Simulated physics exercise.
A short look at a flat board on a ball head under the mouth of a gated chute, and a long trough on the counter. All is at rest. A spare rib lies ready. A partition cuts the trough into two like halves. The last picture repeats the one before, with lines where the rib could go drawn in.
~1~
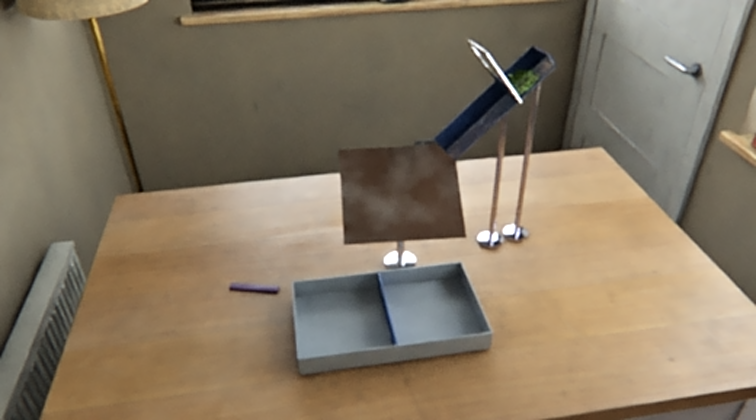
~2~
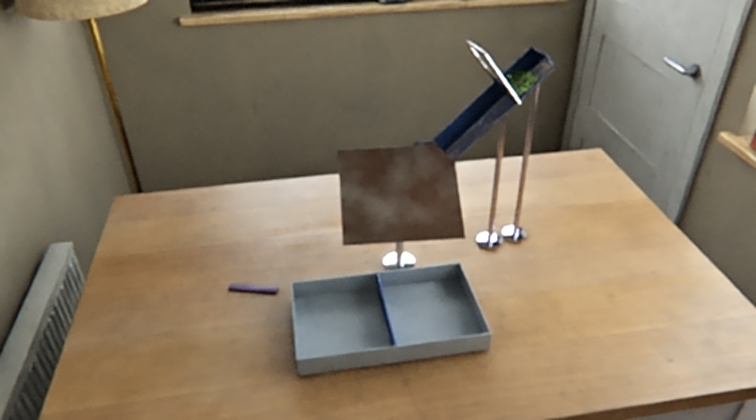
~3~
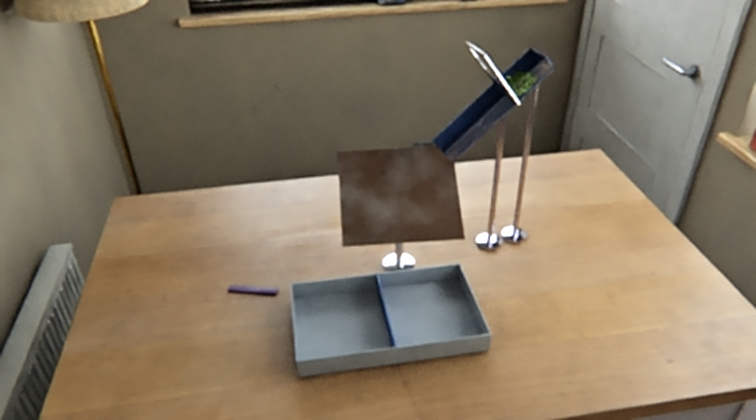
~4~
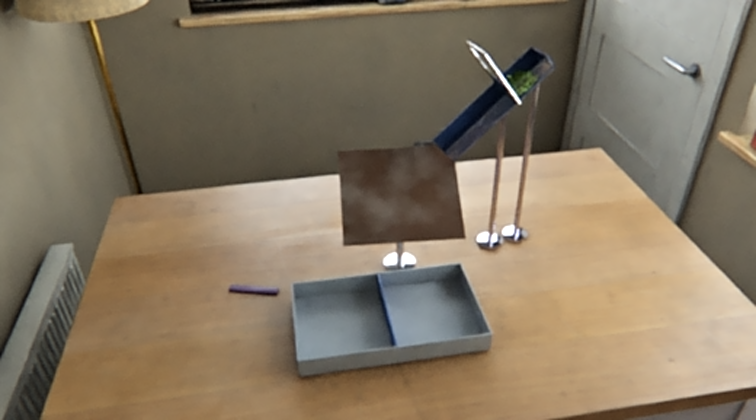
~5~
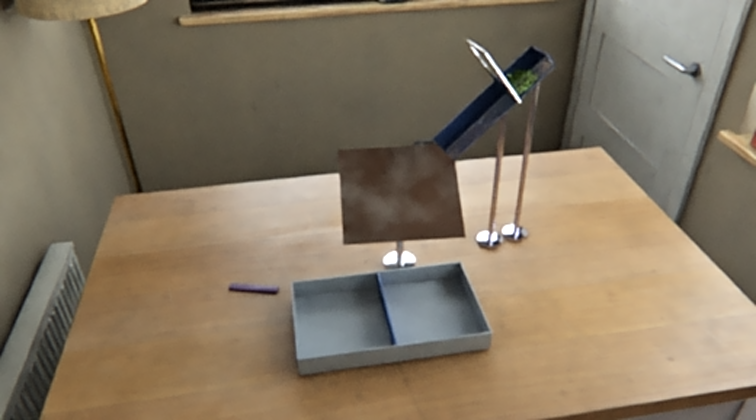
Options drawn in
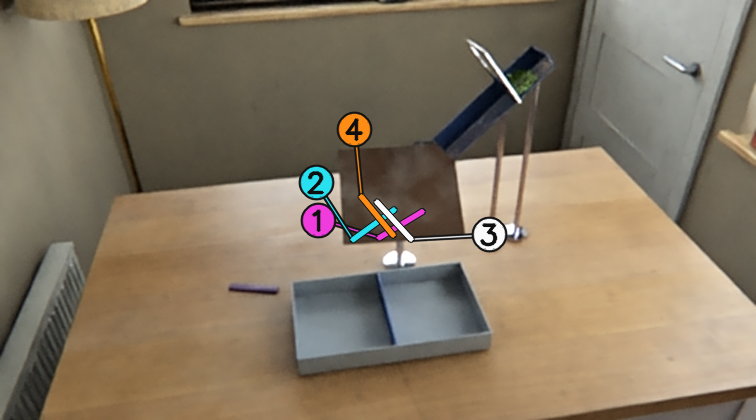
In a grey-walled room with a lamp, a radiator and a pale door, a wooden table is seen from above and in front. A blue chute holding something green slopes down leftward on thin stands to a tilted brown board, with a grey two-part tray in front and a small dark strip to the left. Nothing visibly moves, and the camera stays practically still.
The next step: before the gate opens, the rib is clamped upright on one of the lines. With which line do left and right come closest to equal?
The best line is 2.
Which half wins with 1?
Left.
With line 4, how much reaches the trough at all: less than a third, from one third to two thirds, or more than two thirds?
More than two thirds.
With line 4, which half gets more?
More lands on the right.
On the marked copy, line 1 from (422, 211) to (379, 237); line 2 from (394, 209) to (353, 239); line 3 from (376, 202) to (411, 239); line 4 from (361, 196) to (393, 235).
Choosing 1, of what is caught, nearly all in the left half, a small part in the right.
Choosing 2, of what is caught, about two thirds in the left half, about a third in the right.
Choosing 3, of what is caught, a small part in the left half, nearly all in the right.
Choosing 4, of what is caught, none in the left half, all in the right.
